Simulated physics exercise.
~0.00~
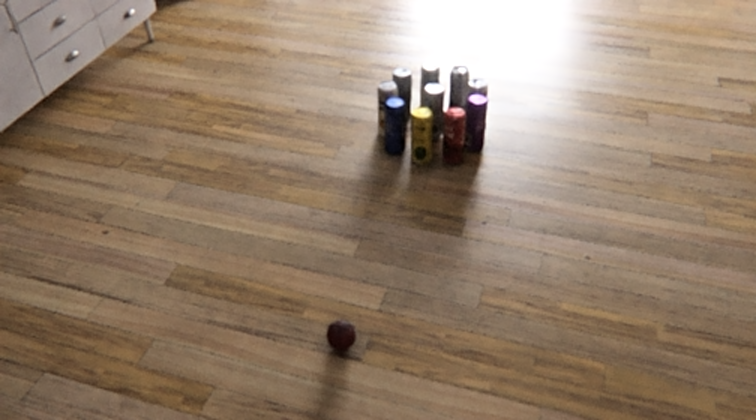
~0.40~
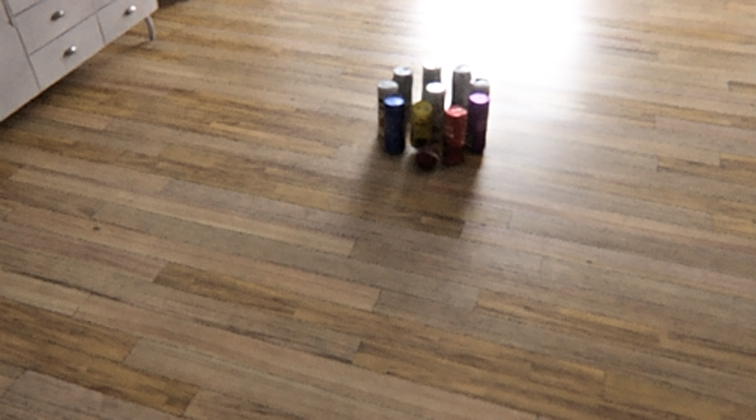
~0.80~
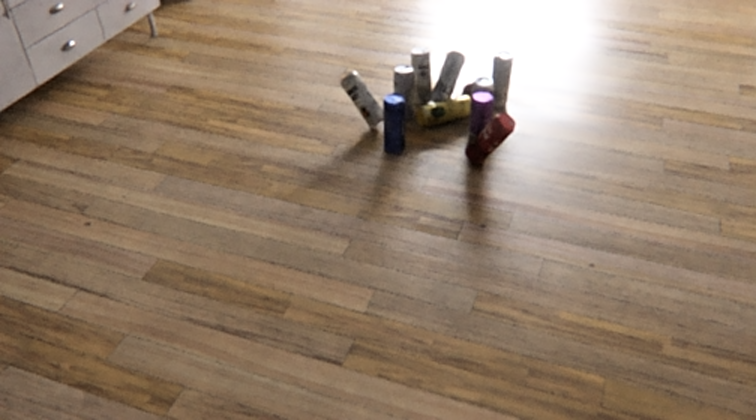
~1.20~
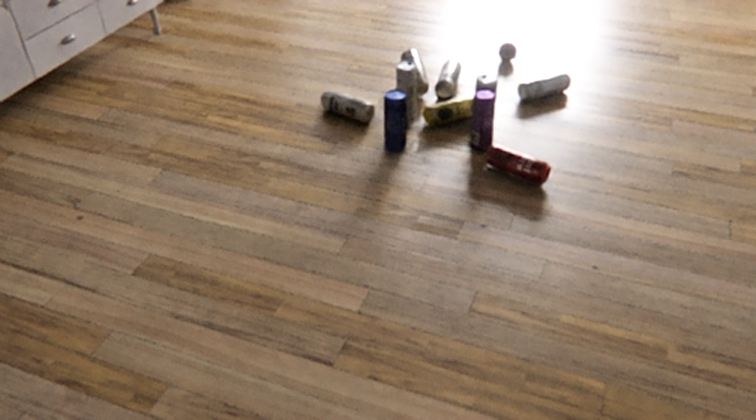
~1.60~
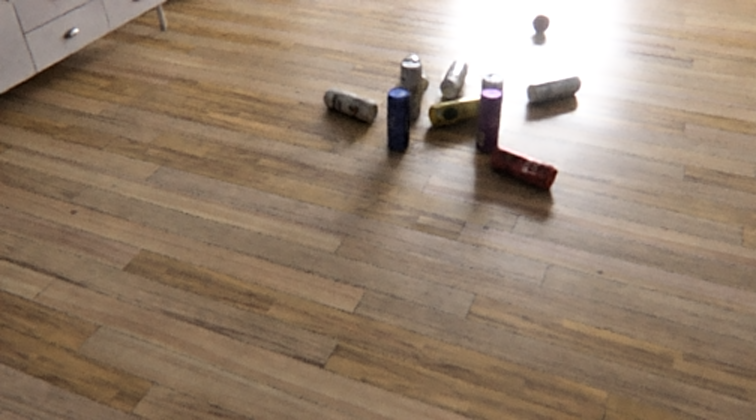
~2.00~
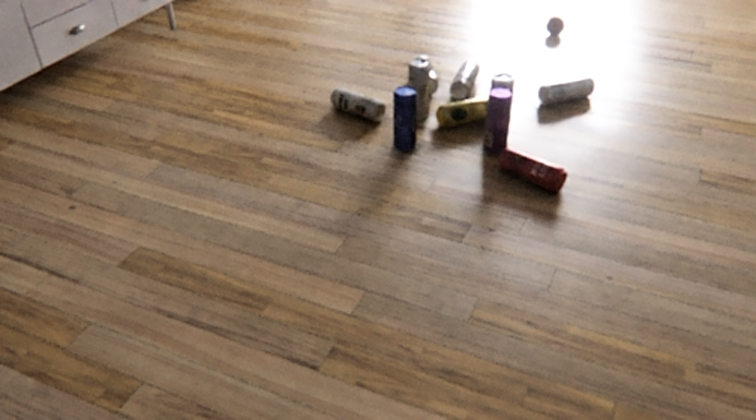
A small dark ball rolls away across a wooden floor, seen from above at an angle, towards a tight cluster of upright tubes near a bright patch of light, with white drawers at the upper left. Blue, yellow, red and purple tubes stand at the front, with pale ones behind. The ball reaches the yellow tube, which tips back and falls. The red tube topples to the right, and several pale ones scatter and drop. The ball rolls on beyond them into the glare, leaving the yellow and red tubes lying flat while the blue and purple ones still stand.
